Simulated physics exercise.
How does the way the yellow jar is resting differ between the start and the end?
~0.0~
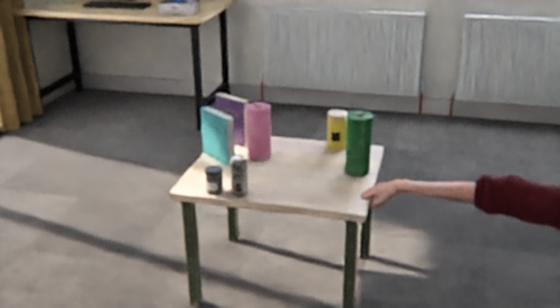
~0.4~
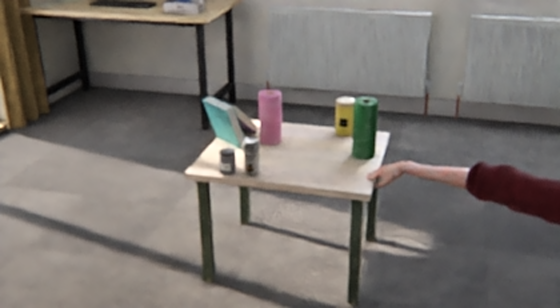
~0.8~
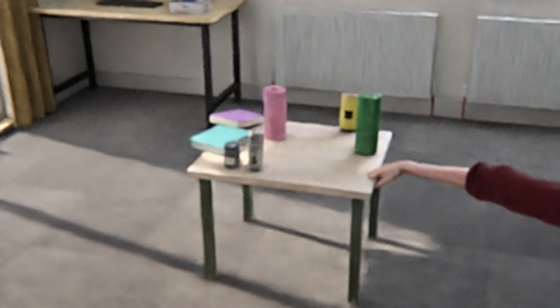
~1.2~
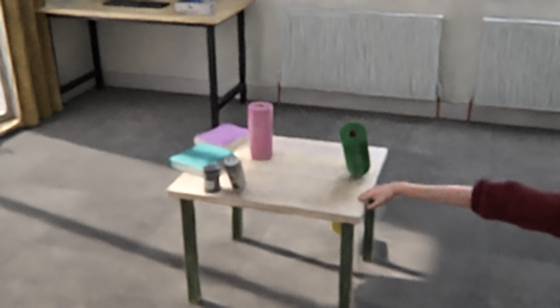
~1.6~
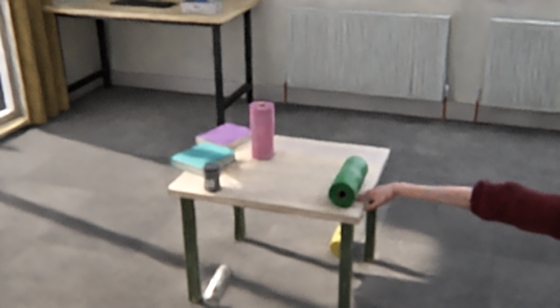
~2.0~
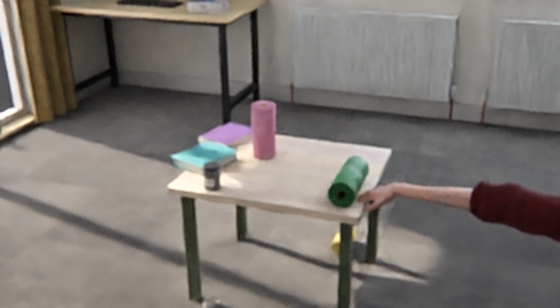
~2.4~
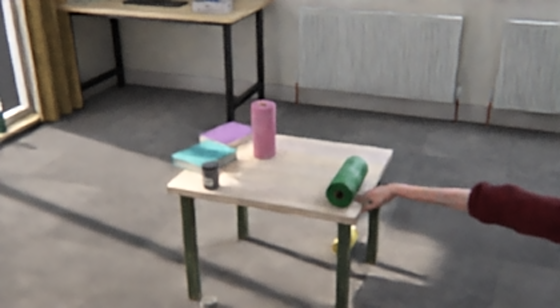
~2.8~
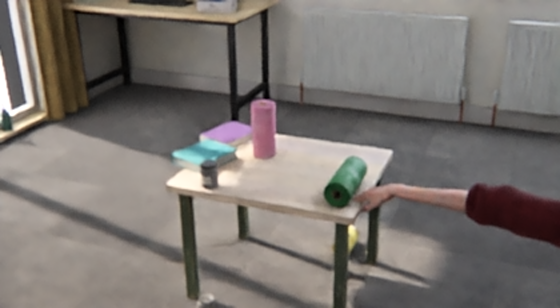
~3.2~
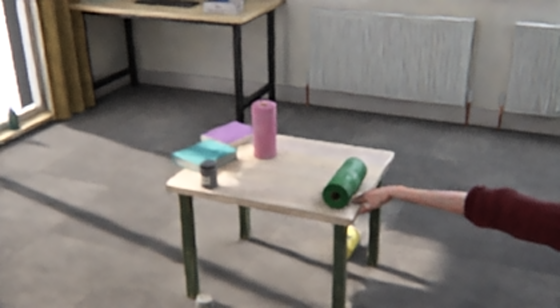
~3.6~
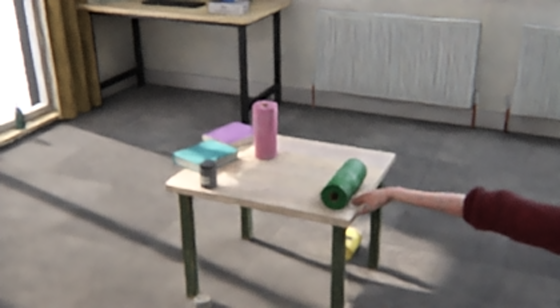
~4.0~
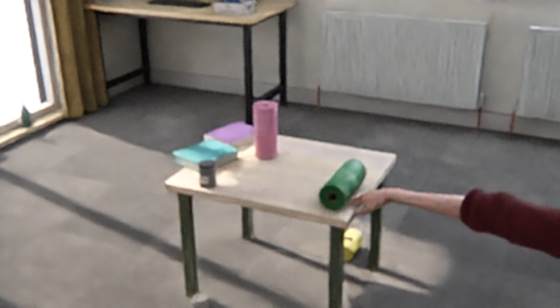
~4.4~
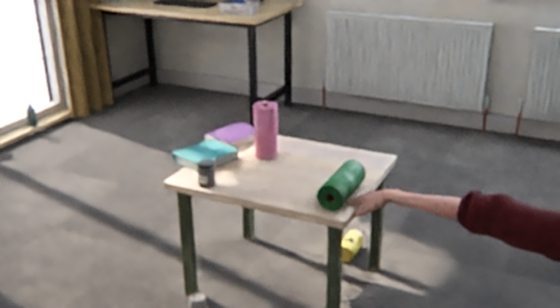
At the start the yellow jar stands upright on the table, and at the end it lies on its side on the floor.
